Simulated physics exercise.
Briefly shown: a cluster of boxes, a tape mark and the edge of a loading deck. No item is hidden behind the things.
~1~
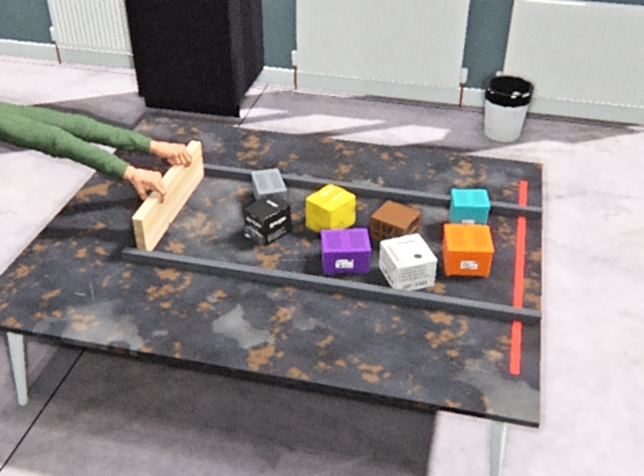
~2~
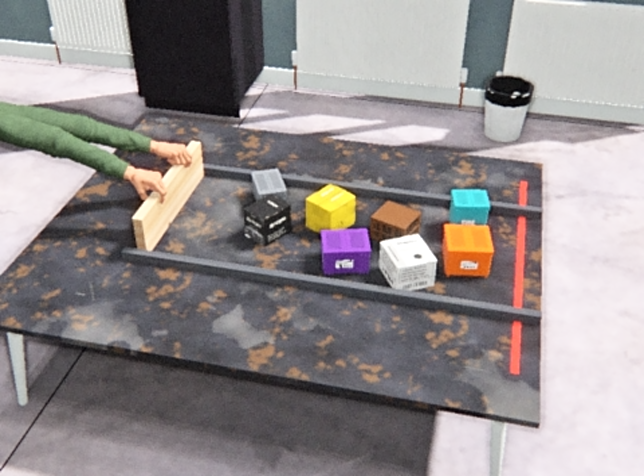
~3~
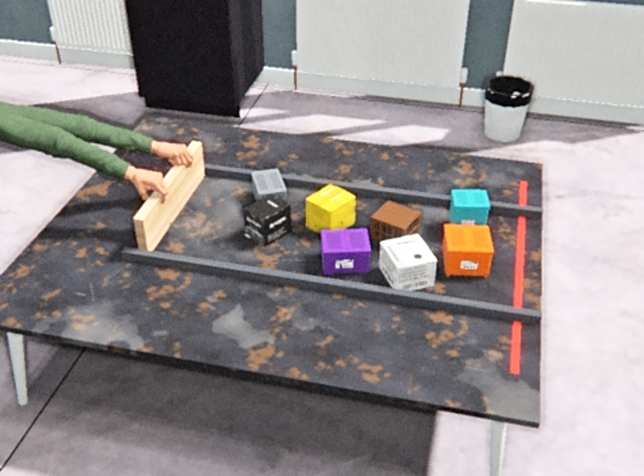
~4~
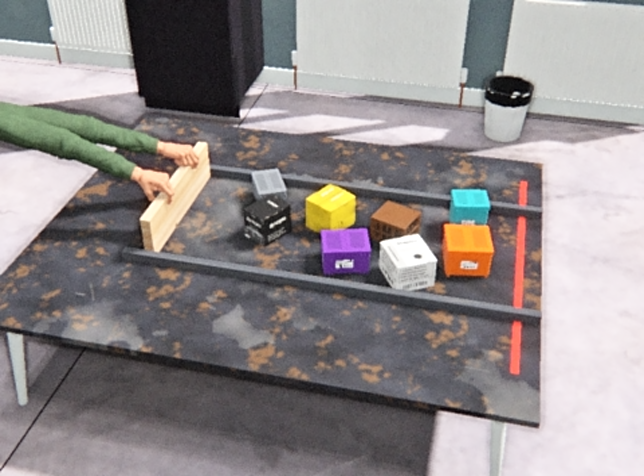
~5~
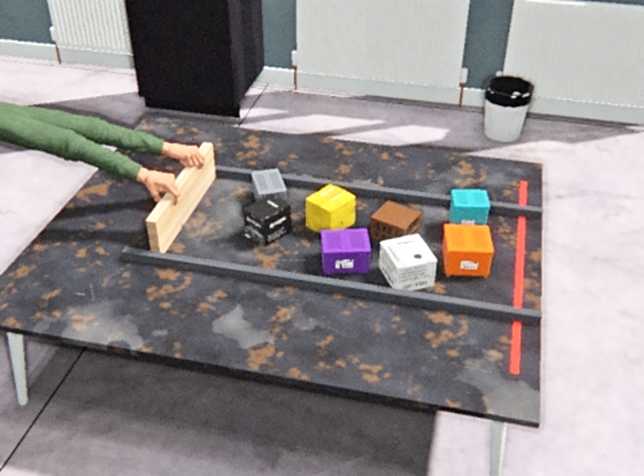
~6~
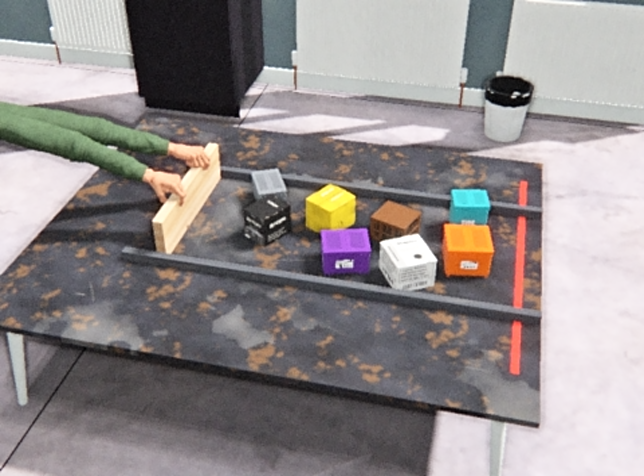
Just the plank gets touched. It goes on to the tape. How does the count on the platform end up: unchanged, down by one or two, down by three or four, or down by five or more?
Watching this, the number dropping off is more than four.
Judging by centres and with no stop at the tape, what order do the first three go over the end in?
Orange tote, then white box, then brown crate.
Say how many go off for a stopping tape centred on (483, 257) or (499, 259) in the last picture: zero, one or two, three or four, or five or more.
Count per tape, in the order given: 3 or 4, then five or over.
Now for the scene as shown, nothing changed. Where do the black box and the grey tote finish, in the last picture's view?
The black box settles near (538, 263); as for the grey tote, near (538, 230).
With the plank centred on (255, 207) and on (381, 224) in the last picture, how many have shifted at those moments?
At first I count 2, and then 8.
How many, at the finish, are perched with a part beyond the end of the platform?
Tally: 2.
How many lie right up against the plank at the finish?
Well, it touches 2.
A little later, none off yet; orange tote at rest near (467, 251); turquoise tote at rest near (468, 214); white box shifted a little near (414, 266).
When it is over, the number that fall off is five or more; down, yellow box, purple tote, brown crate, white box, turquoise tote and orange tote.
